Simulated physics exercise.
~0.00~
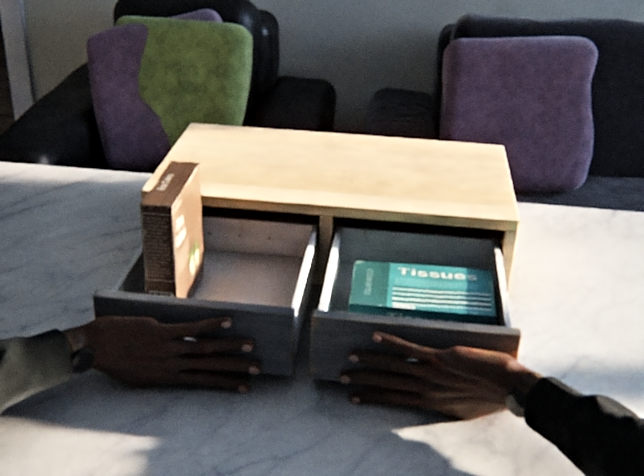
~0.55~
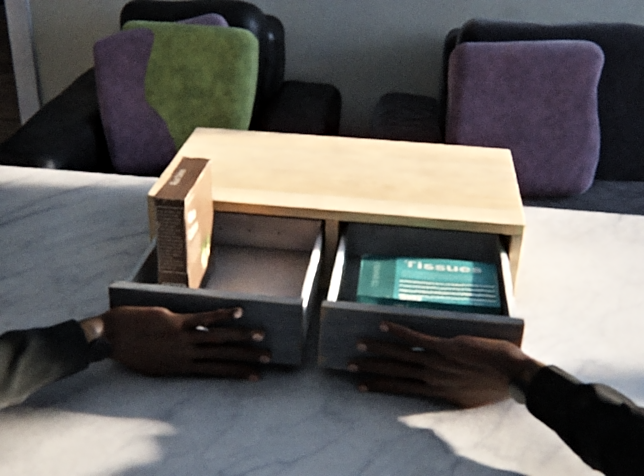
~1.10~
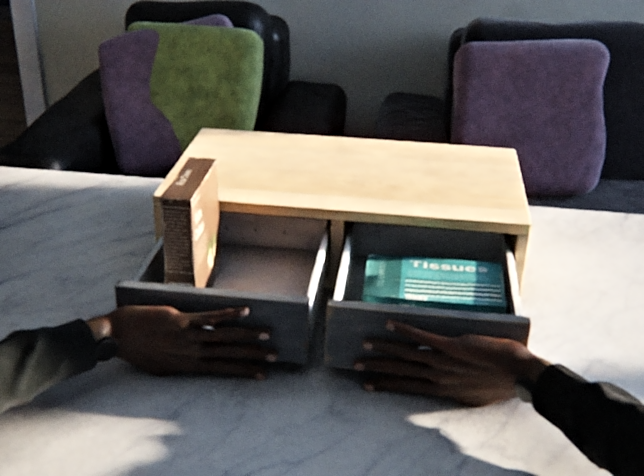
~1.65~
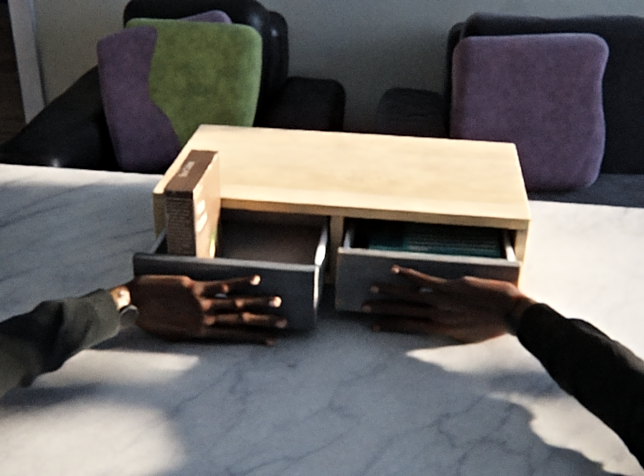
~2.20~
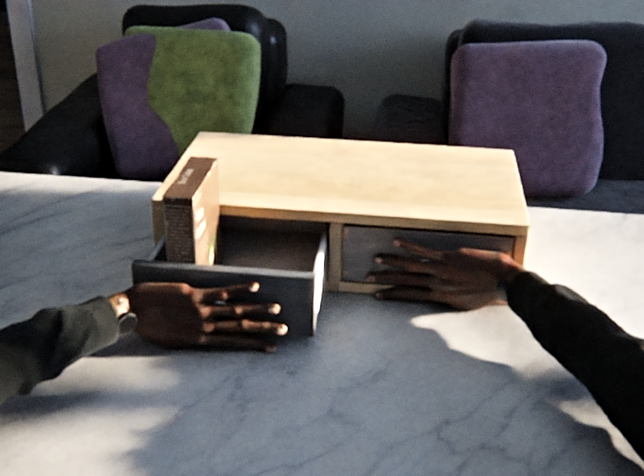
Two grey drawers stand open in a low pale wooden chest on a marbled table, seen from the front and slightly above, with dark seats and purple and green cushions behind. A brown packet stands upright in the left drawer, rising above its sides, while a turquoise tissue box lies flat in the right one. A hand rests against each drawer front, and both begin pushing inward. The left drawer stops partway, its packet against the chest's front edge, as the right keeps sliding. Finally, the right drawer is fully shut, hiding the turquoise box, while the left remains ajar.
